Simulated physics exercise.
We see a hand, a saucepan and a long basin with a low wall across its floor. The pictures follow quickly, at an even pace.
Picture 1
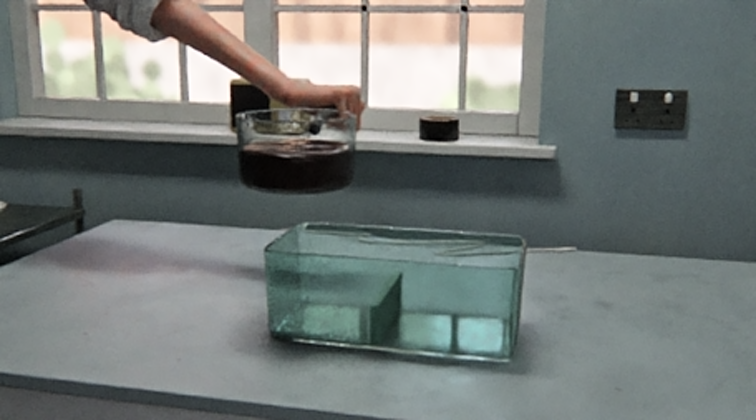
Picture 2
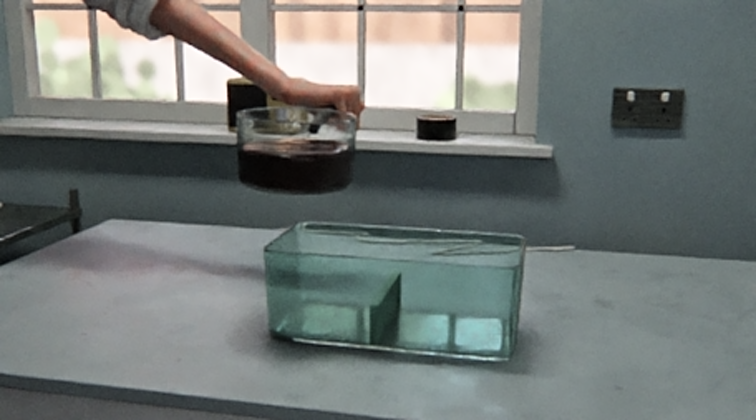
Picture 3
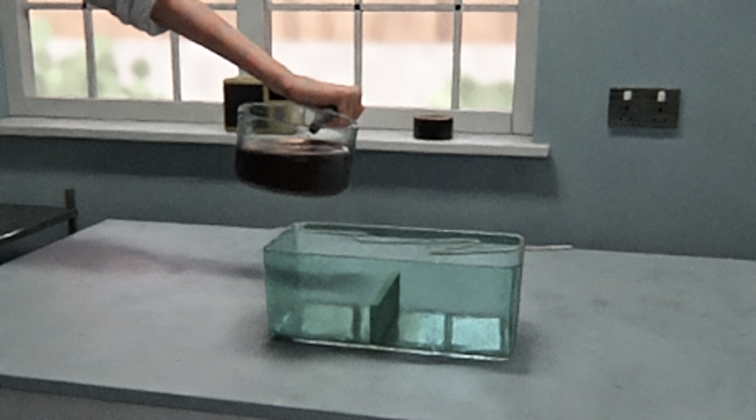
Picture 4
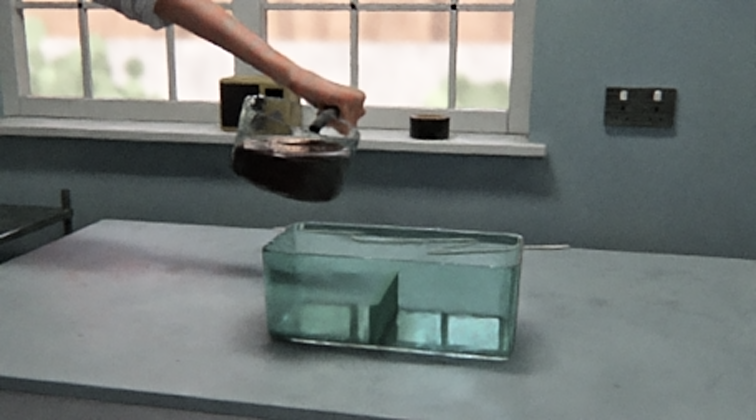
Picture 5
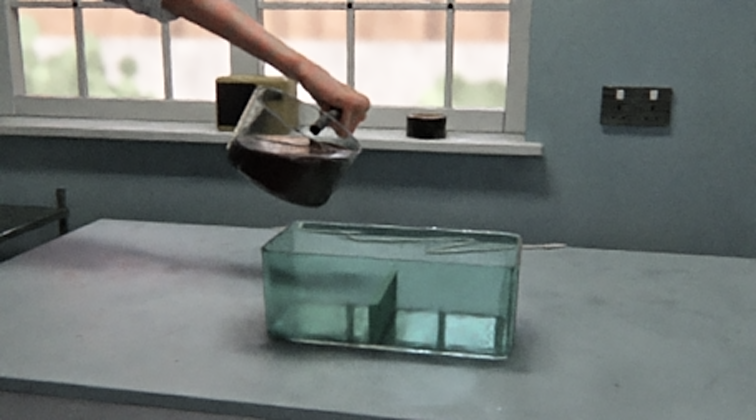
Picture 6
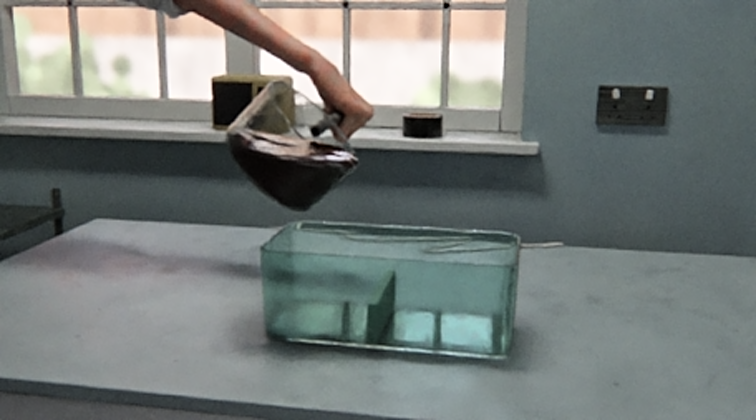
A hand reaching in from the upper left holds a clear glass saucepan of dark brown coffee, seen from the side and slightly above, in a blue-walled room with a white-framed window. Below it, a long greenish glass basin with a low wall across its floor sits on a grey table. The hand tilts the saucepan steeply rightward, slowly then faster, while the view drifts slightly right.
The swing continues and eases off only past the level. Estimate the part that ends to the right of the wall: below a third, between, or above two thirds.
It comes to under a third.
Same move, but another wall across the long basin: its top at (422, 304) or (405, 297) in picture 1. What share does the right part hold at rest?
First some 20, then 10 per cent.
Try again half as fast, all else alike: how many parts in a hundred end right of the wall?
Near 40 %.
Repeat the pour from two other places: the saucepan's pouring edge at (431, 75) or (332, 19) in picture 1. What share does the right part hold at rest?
Roughly 85 per cent, and 20 per cent.
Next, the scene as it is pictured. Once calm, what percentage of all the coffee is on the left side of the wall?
It comes to 75 per cent or so.
A moment on, the tilt is 116° and 19 per cent is still to pour, 41 is left of the wall and 11 right of it.
Next, the tilt is 122° and 2 per cent is still to pour, 72 is left of the wall and 14 right of it.
Then the tilt is 122° and 0 per cent is still to pour, 74 is left of the wall and 22 right of it.
Later the tilt is 122° and 0 per cent is still to pour, 74 is left of the wall and 22 right of it.
At rest 74 per cent lies left of the wall, 22 right of it and 4 outside.
